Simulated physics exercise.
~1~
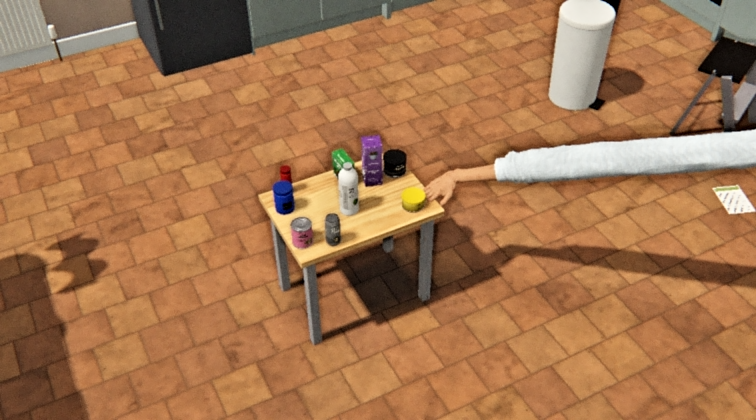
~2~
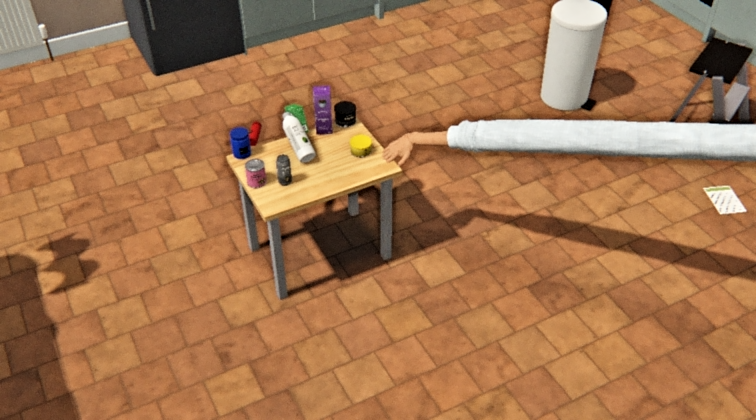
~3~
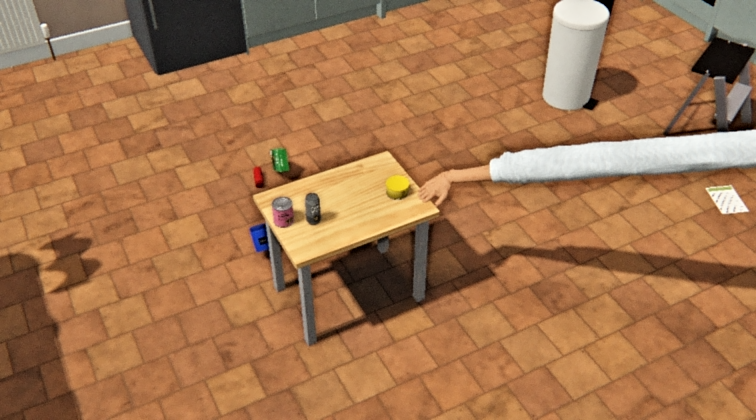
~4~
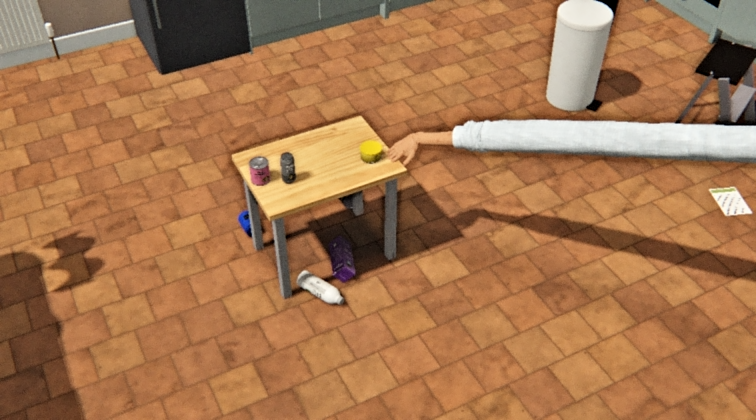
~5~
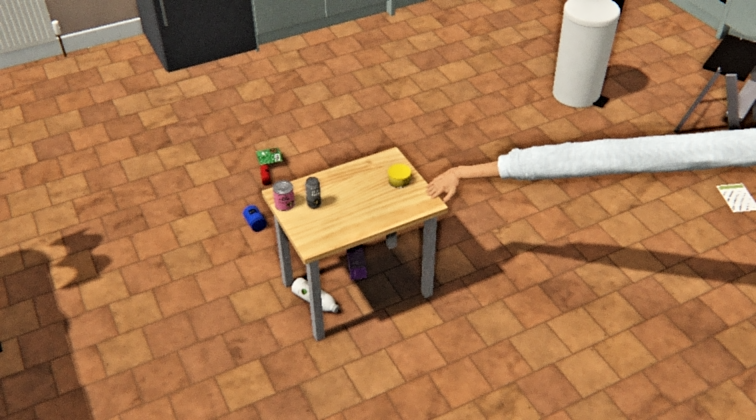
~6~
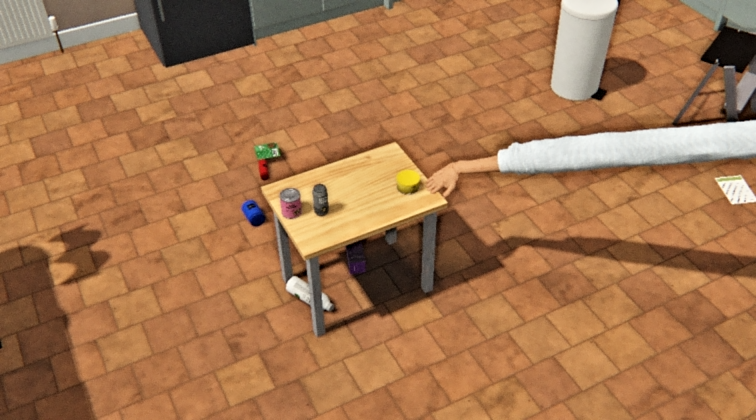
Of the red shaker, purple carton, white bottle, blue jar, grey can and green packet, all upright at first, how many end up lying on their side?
Five of them end up on their side, namely the red shaker, purple carton, white bottle, blue jar and green packet. The grey can is still upright on the table.
